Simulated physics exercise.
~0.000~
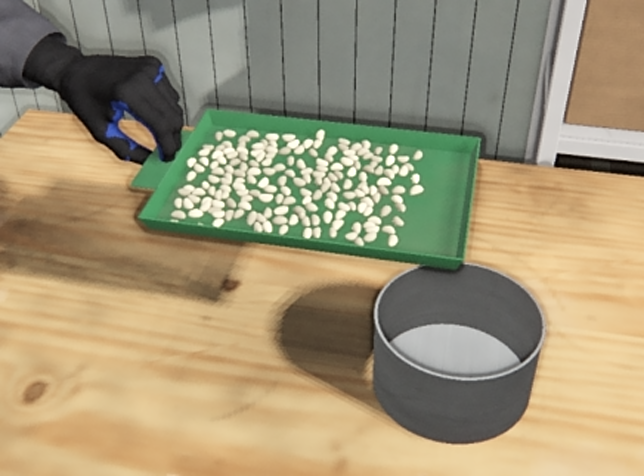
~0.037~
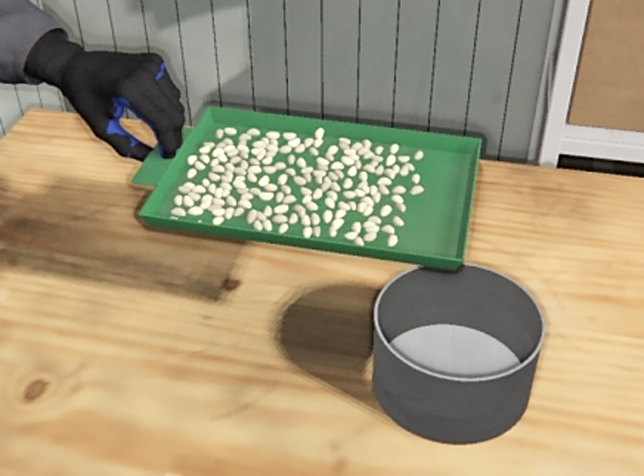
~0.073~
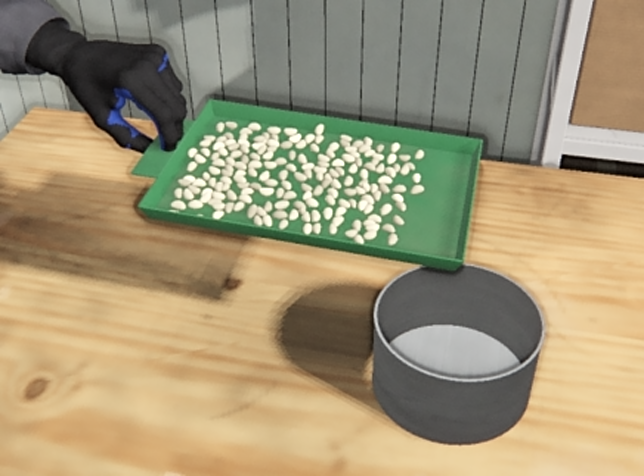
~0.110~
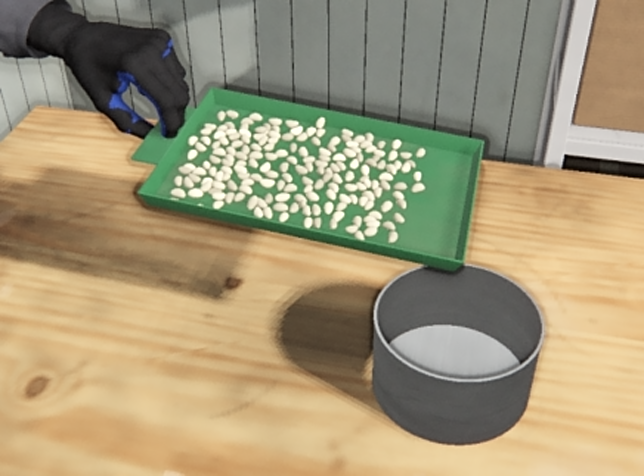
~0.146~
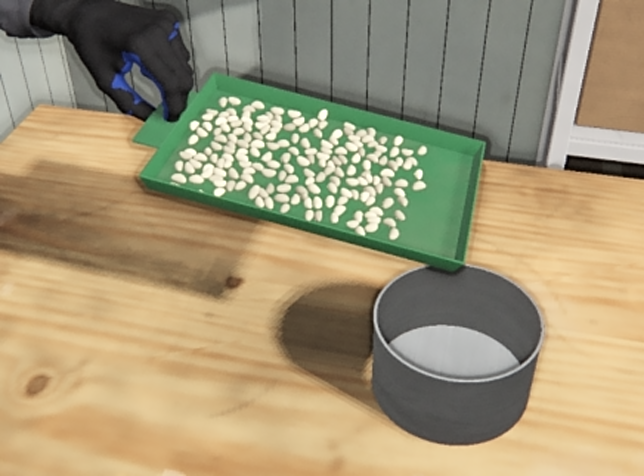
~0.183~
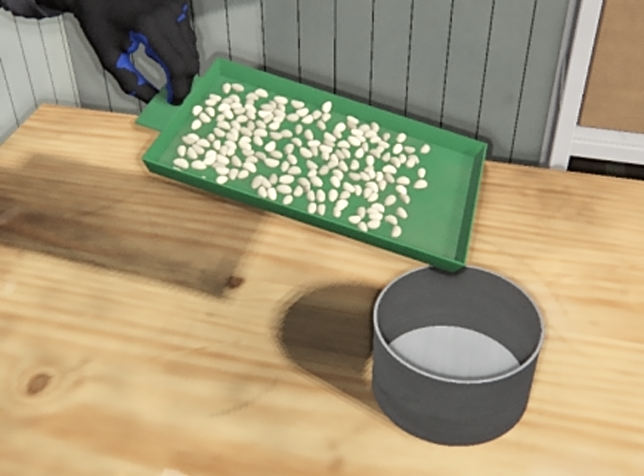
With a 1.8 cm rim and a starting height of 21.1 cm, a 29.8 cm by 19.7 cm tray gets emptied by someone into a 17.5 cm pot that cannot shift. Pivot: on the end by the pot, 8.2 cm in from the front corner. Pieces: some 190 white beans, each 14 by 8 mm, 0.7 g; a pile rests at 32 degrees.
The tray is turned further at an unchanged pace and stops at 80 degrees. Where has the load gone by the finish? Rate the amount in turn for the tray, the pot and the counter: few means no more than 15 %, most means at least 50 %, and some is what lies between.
Tray: Few; pot: Some; counter: Most.
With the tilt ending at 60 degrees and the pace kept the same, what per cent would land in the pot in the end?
Around 30 per cent, then.
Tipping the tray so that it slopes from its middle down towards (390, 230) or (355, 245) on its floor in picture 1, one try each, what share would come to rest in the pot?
About 75 and 65 per cent.
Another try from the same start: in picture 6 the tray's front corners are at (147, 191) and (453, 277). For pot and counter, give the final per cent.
Pot: 60, counter: 40.
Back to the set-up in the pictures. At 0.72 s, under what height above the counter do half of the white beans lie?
Roughly 22 centimetres.
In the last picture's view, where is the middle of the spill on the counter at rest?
The middle of the spill sits at roughly (572, 330).
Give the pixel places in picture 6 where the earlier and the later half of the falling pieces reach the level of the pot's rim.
The first half passes near (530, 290) and the second half near (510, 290).
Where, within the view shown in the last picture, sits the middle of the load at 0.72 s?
The middle of the load should be at about (491, 201) by then.
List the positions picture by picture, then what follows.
Tray tilt 0 degrees, front corners at (148, 214) and (457, 254); middle of the pieces at (299, 183); pot at (459, 316), in the first picture.
Tray tilt 1 degrees, front corners at (148, 211) and (457, 255); middle of the pieces at (300, 182), in the second picture.
Tray tilt 2 degrees, front corners at (148, 203) and (457, 256); middle of the pieces at (300, 178), in the third picture.
Tray tilt 5 degrees, front corners at (148, 190) and (457, 256), lowest corner right back; middle of the pieces at (301, 171), in the fourth picture.
Tray tilt 9 degrees, front corners at (149, 173) and (458, 257), lowest corner right back; middle of the pieces at (303, 162), in the fifth picture.
Tray tilt 13 degrees, front corners at (151, 157) and (459, 258), lowest corner right back; middle of the pieces at (306, 154); pot at (458, 318). The tray's pace is about 100 degrees a second, in the sixth picture.
After 0.51 s, tilt 46 degrees; the tray holds 100 %, the pot 0 %.
After 0.72 s, tilt 68 degrees; the tray holds 65 %, the pot 0 %.
After 1.05 s, tilt 80 degrees; the tray holds 5 %, the pot 35 %.
By 2.6 s all is still; tray 5 %, pot 35 %, counter 60 %.
